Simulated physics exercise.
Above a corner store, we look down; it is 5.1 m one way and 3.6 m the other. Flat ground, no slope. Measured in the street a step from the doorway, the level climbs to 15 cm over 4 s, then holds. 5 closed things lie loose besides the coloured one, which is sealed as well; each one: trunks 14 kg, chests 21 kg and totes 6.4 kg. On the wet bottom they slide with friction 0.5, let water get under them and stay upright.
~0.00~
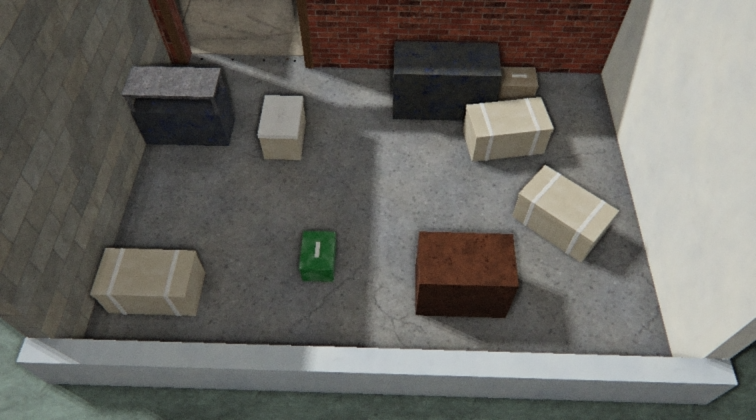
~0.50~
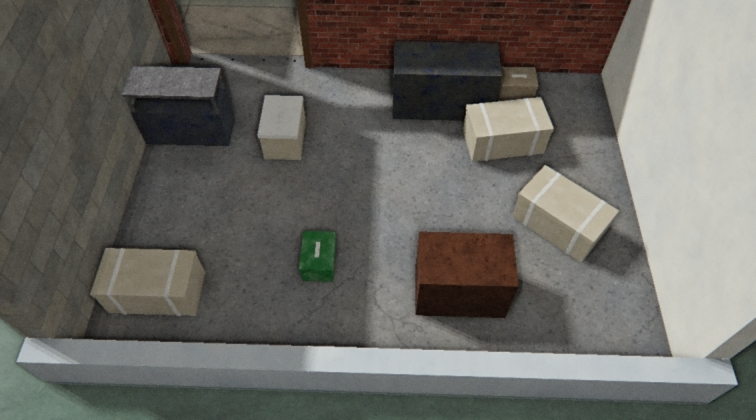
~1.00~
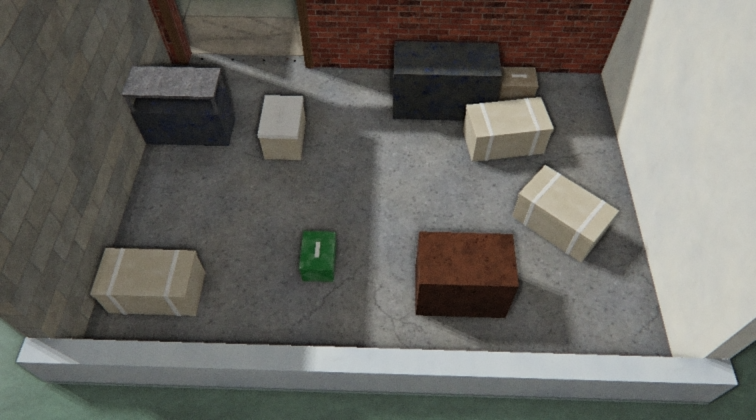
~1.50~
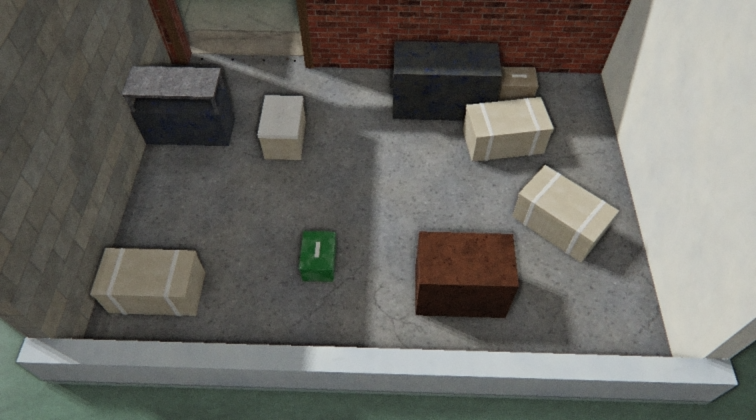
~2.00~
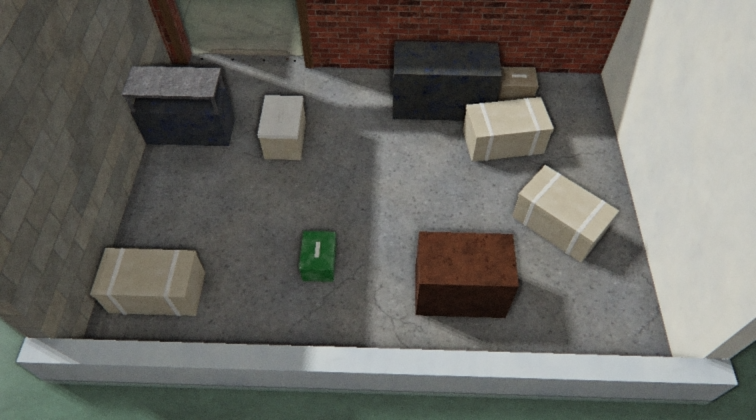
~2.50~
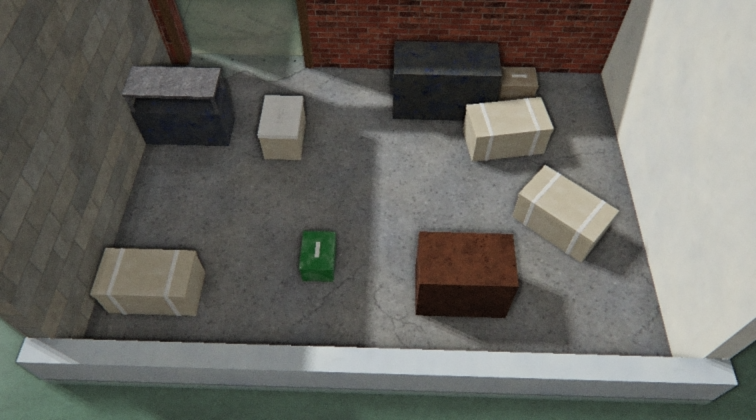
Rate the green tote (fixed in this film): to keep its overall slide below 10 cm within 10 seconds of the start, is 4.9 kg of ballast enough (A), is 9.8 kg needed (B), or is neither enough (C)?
A.
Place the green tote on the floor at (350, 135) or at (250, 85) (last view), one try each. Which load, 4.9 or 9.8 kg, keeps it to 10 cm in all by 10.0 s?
In turn: No mass works; no mass works.
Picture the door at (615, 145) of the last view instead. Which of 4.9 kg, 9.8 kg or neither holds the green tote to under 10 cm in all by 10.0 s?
Lab note: Upper mass required.
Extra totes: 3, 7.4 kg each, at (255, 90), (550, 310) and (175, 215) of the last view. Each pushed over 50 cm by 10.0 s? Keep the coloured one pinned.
Answer by position: Outside the range; inside the range; inside the range.
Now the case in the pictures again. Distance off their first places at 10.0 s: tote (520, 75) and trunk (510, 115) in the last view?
0 cm, 0 cm.
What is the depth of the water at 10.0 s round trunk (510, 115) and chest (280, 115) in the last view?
Around 3 cm and 5 cm.
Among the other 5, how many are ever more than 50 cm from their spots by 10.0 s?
Result: 0.
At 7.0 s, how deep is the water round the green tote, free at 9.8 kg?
Around 1 cm.
After 3.5 s the green tote would be 0 cm from its start with 4.9 kg and 0 cm from its start with 9.8 kg; 0 cm of water round it then.
After 4.5 s the green tote would be 0 cm from its start with 4.9 kg and 0 cm from its start with 9.8 kg; 0 cm of water round it then.
After 7.0 s the green tote would be 0 cm from its start with 4.9 kg and 0 cm from its start with 9.8 kg; 1 cm of water round it then.
After 10.0 s the green tote would be 0 cm from its start with 4.9 kg and 0 cm from its start with 9.8 kg; 3 cm of water round it then.
